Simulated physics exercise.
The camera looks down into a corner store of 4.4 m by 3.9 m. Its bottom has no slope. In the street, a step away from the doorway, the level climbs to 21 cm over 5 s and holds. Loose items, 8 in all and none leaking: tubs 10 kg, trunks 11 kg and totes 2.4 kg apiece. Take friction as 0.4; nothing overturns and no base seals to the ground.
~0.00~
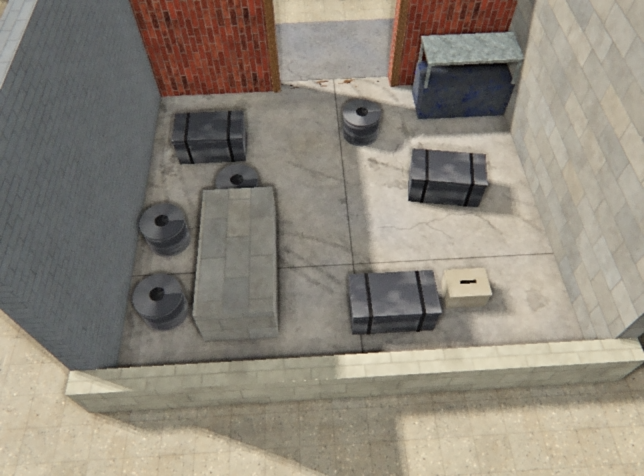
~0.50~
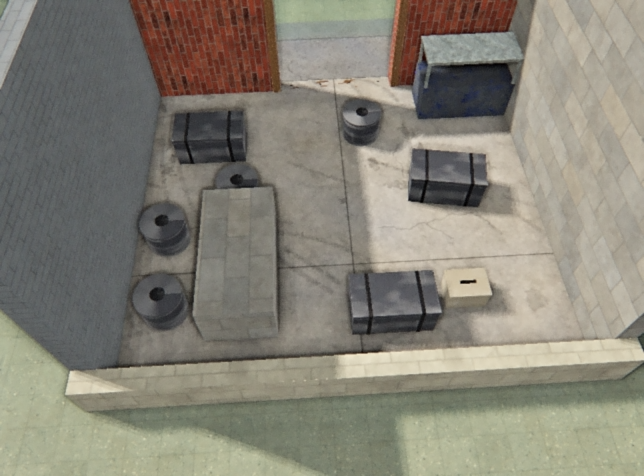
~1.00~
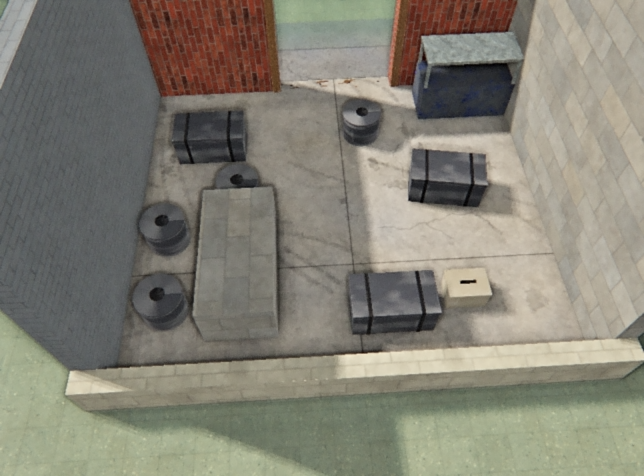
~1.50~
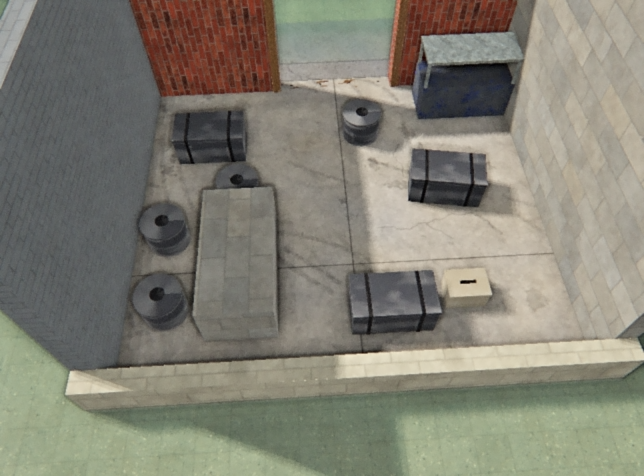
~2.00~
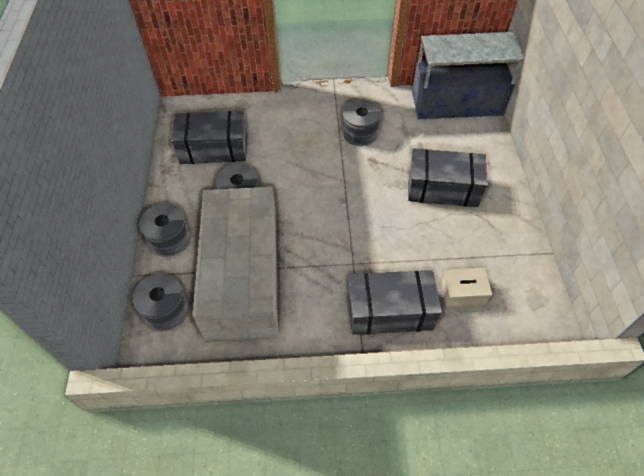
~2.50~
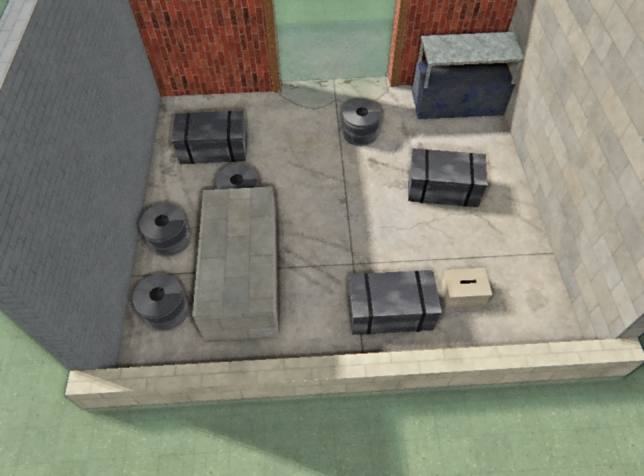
Greenish water spreads over the paving outside the walled store, then slightly enters the doorway.
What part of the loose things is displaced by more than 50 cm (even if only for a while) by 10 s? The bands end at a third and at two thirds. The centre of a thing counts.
Share: Two thirds or above.
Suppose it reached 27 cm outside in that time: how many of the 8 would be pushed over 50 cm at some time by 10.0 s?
In that case 7 of them.
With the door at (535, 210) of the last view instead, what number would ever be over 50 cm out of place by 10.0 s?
In that case 6 of them.
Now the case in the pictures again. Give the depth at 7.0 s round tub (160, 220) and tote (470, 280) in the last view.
Roughly 4 and 2 cm.
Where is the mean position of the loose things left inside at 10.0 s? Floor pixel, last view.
Near (330, 236).
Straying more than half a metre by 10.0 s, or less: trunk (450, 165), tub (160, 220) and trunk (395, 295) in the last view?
In that order: Over, short of it, more.
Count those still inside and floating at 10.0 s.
I count 7.
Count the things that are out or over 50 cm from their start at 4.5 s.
I count 0.
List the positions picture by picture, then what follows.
A tub at (362, 112) rests on the ground; a tub at (237, 180), on the bottom; water covers 0.0 m2; 0 of 8 have shifted, in the first frame.
A tub at (362, 112) rests on the ground; a tub at (237, 180), on the bottom; 0.0 m2 under water; 0 of 8 have shifted, in the second frame.
A tub at (362, 112) rests on the ground; a tub at (237, 180), on the bottom; water covers 0.0 m2; 0 of 8 have shifted, in the third frame.
A tub at (362, 112), on the bottom; a tub at (237, 180) rests on the ground; water covers 0.0 m2; 0 of 8 have shifted, in the fourth frame.
A tub at (362, 112), on the bottom; a tub at (237, 180) rests on the ground; water covers 0.0 m2; 0 of 8 have shifted, in the fifth frame.
A tub at (362, 112), on the bottom; a tub at (237, 180) rests on the ground; water covers 0.3 m2; 0 of 8 have shifted, in the sixth frame.
After 3.5 s 0 of 8 are over 50 cm from their spots; 0 afloat.
After 4.5 s 0 of 8 are over 50 cm from their spots; 0 afloat.
After 7.0 s 3 of 8 are over 50 cm from their spots; 1 afloat.
After 10.0 s 6 of 8 are over 50 cm from their spots, and 6 have been at some point; 7 afloat.
